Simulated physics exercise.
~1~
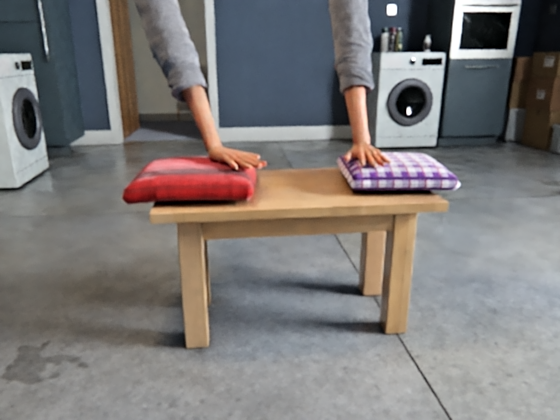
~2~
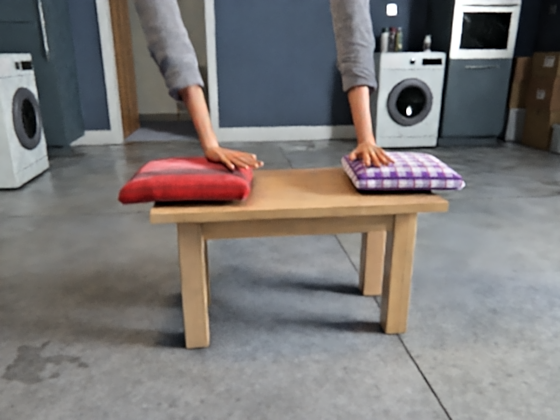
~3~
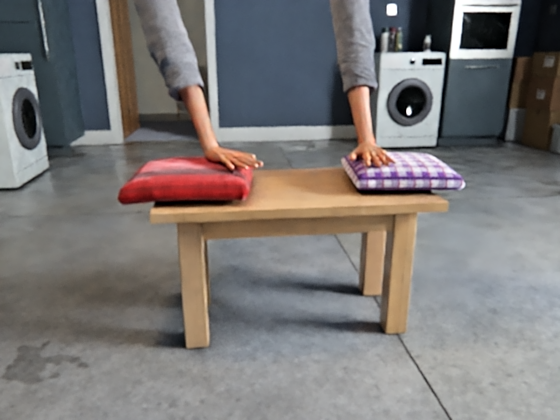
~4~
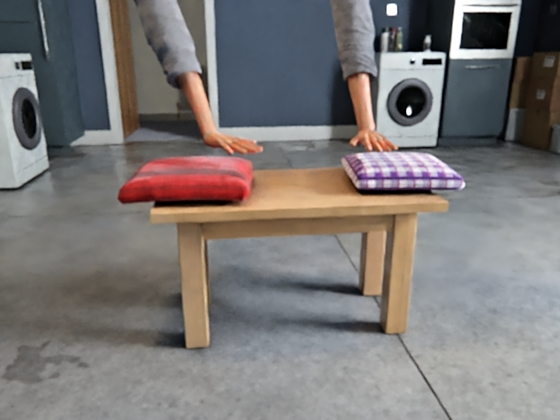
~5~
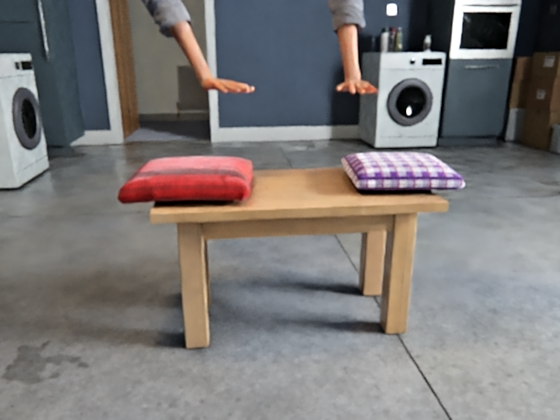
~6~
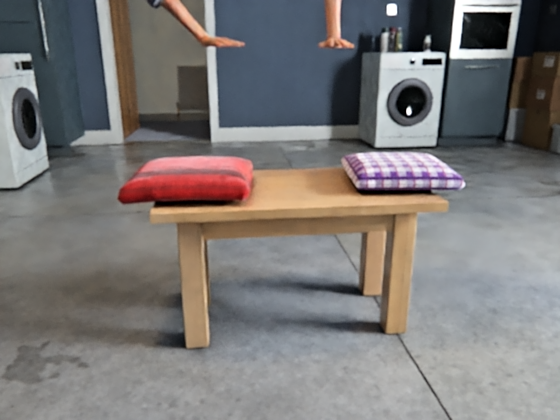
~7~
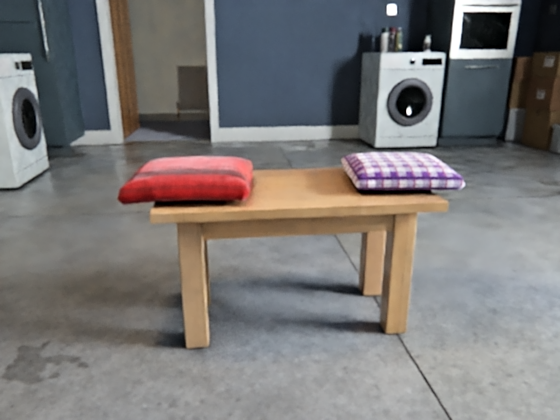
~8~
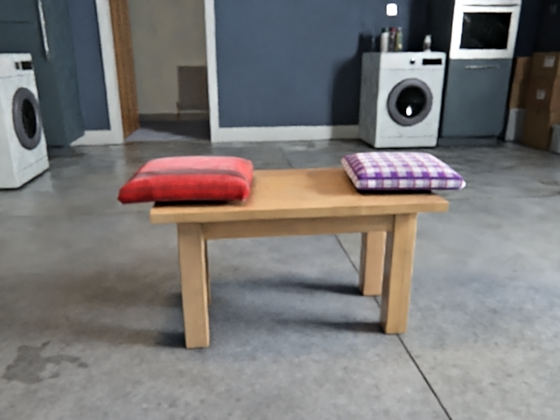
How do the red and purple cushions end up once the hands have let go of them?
Both stay on top of the bench. The red cushion lies still at the left end and the purple one lies still at the right end.
In a room with a grey floor, dark blue walls and white washing machines, a short wooden bench holds a red cushion at its left end and a purple checked cushion at its right, each sticking out a little past the edge. Two hands reach down from above and rest on the cushions, one on each. The hands then let go, lift away and draw up out of view. Left alone, both cushions stay on the bench and lie still, still jutting over the ends.
